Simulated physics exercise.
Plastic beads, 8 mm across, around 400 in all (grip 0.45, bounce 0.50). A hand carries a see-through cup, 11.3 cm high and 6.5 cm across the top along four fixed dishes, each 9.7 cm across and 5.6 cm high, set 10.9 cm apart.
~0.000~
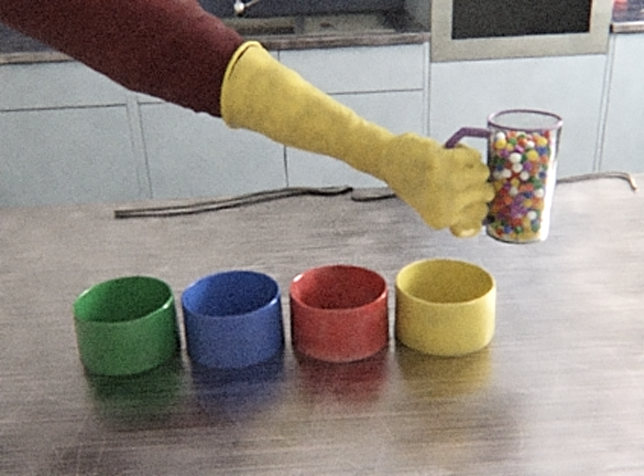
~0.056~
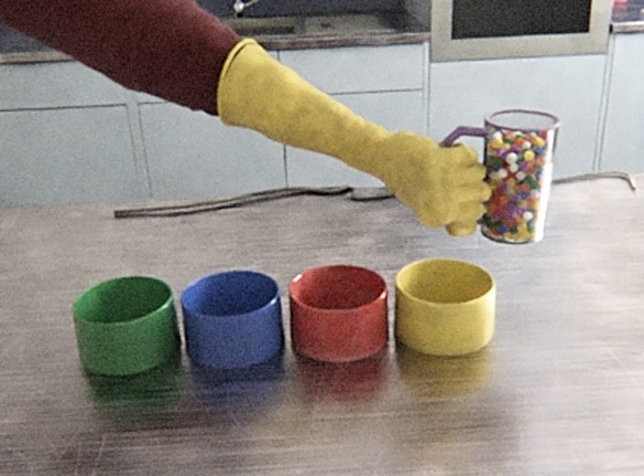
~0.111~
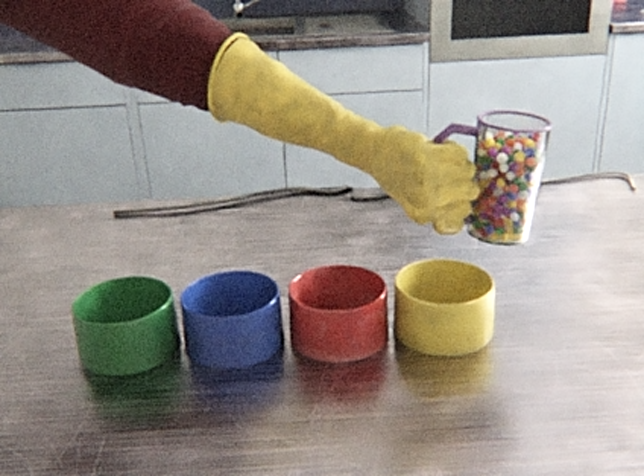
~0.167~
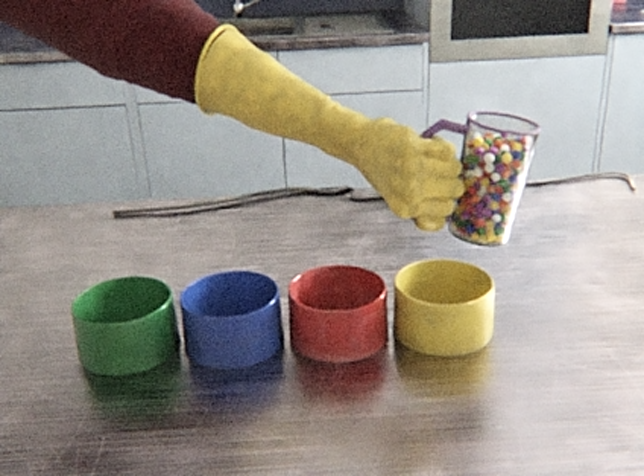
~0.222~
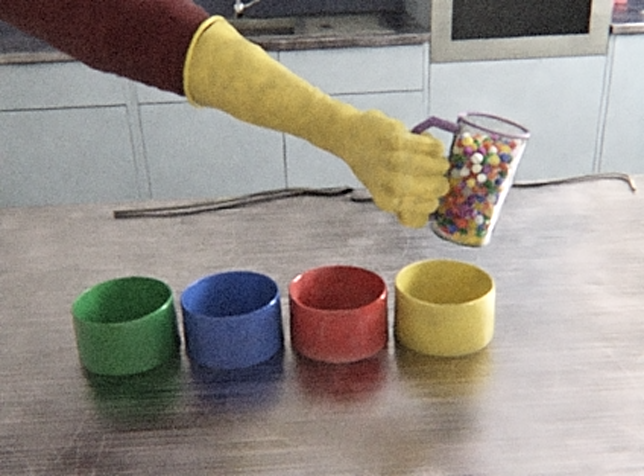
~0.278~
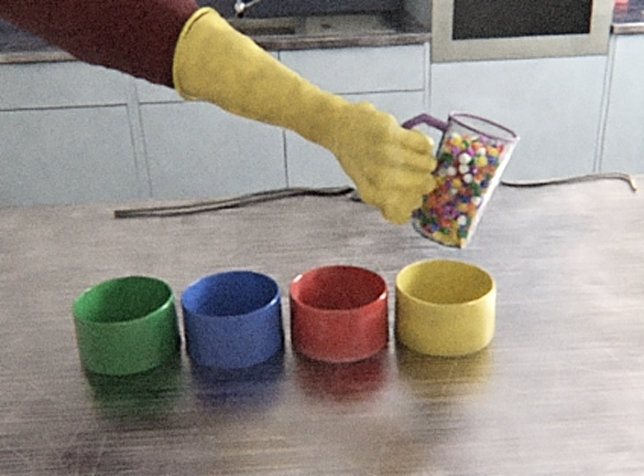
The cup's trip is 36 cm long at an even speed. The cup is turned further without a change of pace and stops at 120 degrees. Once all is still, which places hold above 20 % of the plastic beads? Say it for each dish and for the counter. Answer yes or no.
Red: No, blue: Yes, green: No, yellow: No, counter: No.
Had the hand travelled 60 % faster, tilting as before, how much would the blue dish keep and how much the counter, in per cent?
Then: Blue 100; counter 0.
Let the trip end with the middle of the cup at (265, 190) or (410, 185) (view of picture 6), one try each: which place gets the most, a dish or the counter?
The winner: Red; yellow.
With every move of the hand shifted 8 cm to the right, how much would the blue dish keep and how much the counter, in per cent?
Blue 0; counter 10.
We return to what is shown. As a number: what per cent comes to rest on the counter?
About 0 per cent.
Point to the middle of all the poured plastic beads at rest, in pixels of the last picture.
Near (239, 320).
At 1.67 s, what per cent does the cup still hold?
About 30 per cent.
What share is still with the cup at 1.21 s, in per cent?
Roughly 95 per cent.
After 0.84 s, tilt 68 degrees; cup holds 100 %.
After 1.21 s, tilt 101 degrees; cup holds 95 %, red 5 %.
After 1.67 s, tilt 120 degrees; cup holds 30 %, red 5 %, blue 60 %.
By 2.5 s all is still; red 5 %, blue 95 %, green 0 %, yellow 0 %, counter 0 %.
